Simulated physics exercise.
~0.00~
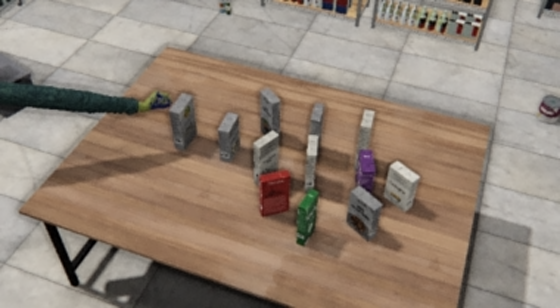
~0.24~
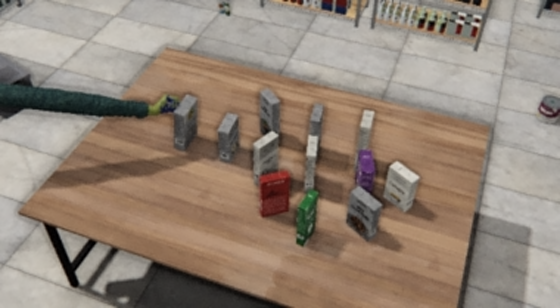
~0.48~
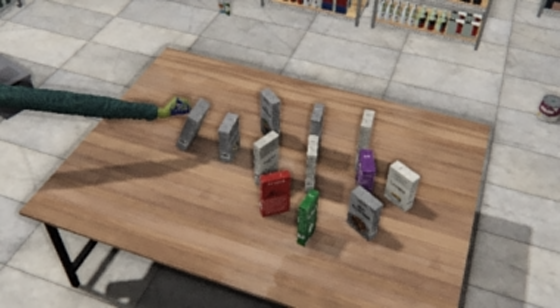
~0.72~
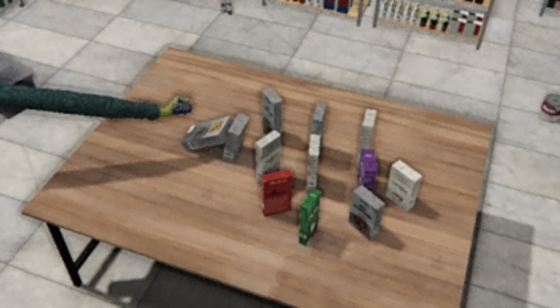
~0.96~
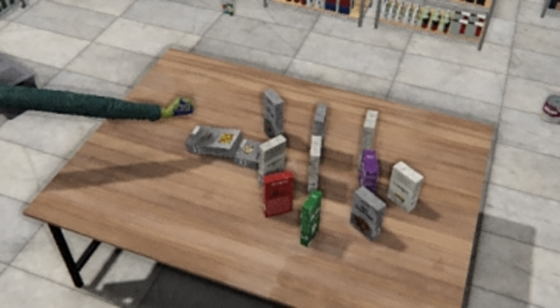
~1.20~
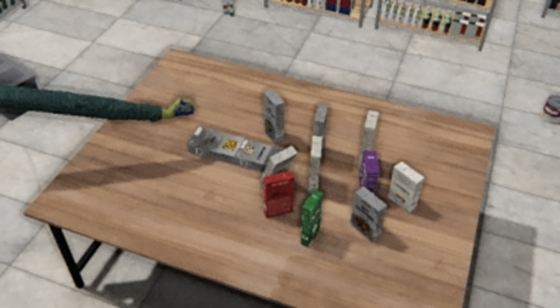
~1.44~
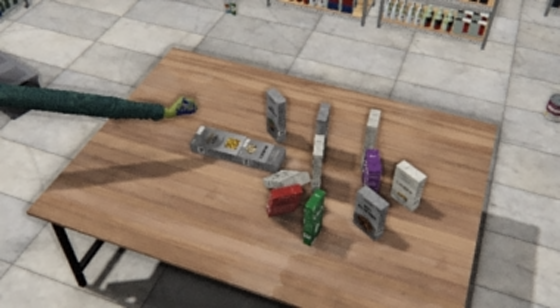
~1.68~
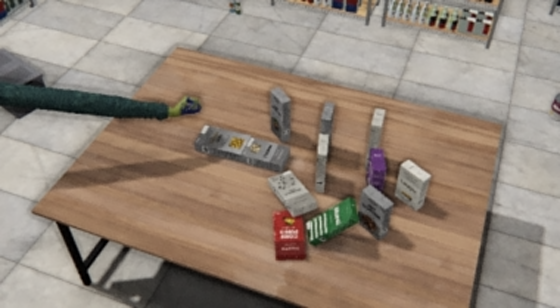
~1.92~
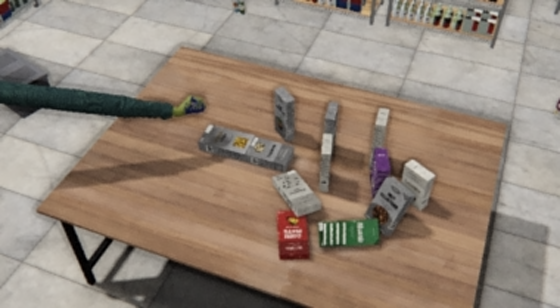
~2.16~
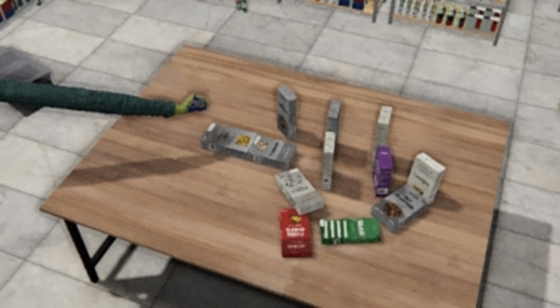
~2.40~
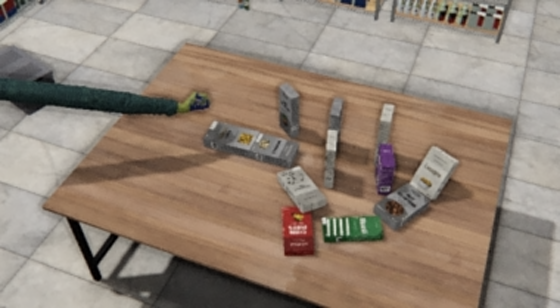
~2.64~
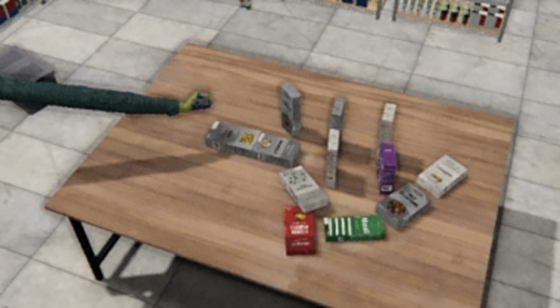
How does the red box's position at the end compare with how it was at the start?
At the start the red box stands upright on the table. By the end it is lying on its side, nearer the front edge.
